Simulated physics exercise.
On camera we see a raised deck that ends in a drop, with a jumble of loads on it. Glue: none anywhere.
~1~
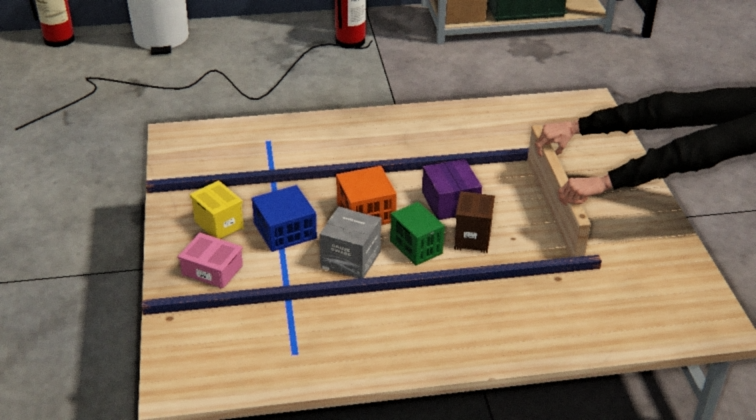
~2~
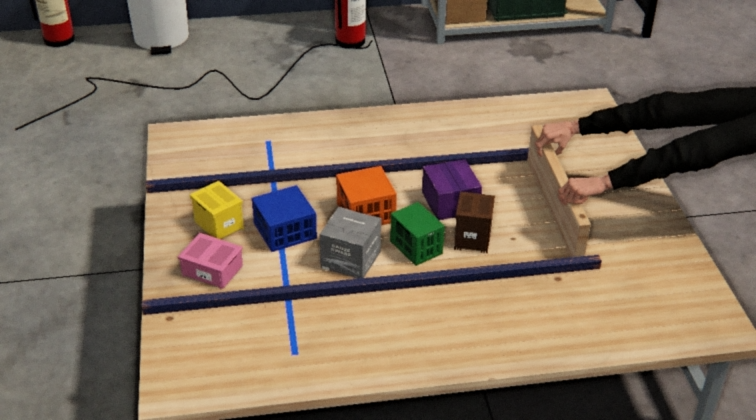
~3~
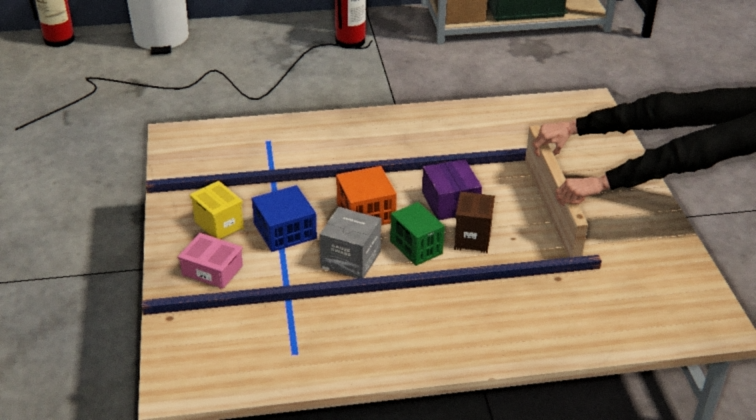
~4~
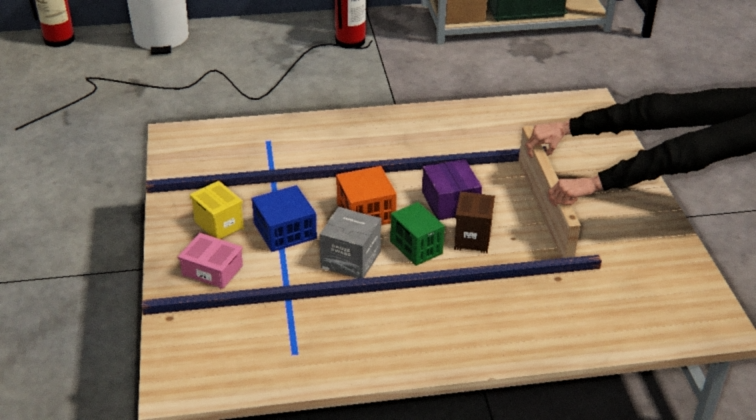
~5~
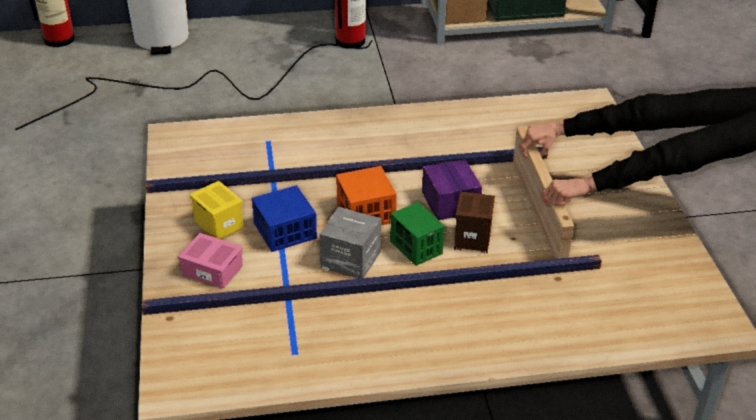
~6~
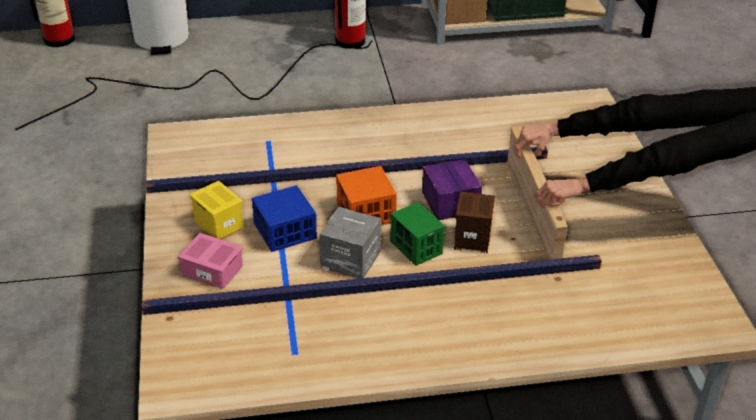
Two hands slowly sliding a wooden plank left between dark rails toward eight motionless coloured crates and boxes on a wooden table.
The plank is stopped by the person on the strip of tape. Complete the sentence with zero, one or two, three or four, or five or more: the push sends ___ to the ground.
The push sends one or two to the ground.
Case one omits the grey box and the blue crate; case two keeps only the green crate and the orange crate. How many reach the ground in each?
I'd say 0 the first time and 0 the second time.
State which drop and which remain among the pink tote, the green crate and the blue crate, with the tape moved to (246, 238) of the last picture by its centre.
Lab note: Pink tote comes off; green crate is safe; blue crate comes off.
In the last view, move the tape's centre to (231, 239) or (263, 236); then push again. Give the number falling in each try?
4, then 3.
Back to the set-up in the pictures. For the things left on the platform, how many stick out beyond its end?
1 in all.
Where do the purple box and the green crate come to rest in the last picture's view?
Answer: First (254, 206), after that (229, 249).
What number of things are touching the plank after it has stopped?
2 touch it.
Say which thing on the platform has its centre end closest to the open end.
The blue crate, that one.
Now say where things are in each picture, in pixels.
The first picture shows pink tote (212, 261); yellow tote (218, 212); blue crate (284, 218); plank (557, 191); tape (280, 235).
The second picture shows yellow tote (218, 212); plank (557, 191).
The third picture shows blue crate (284, 218); green crate (417, 234).
The fourth picture shows pink tote (212, 261); grey box (351, 243).
The fifth picture shows yellow tote (218, 212); brown tote (474, 222).
The sixth picture shows pink tote (212, 261); yellow tote (218, 212); blue crate (284, 218); plank (535, 192); tape (280, 235).
A little later, none off yet; pink tote at rest near (212, 261); yellow tote at rest near (218, 212); blue crate at rest near (284, 218).
When it is over, the number that fall off is one or two; down, yellow tote and pink tote.
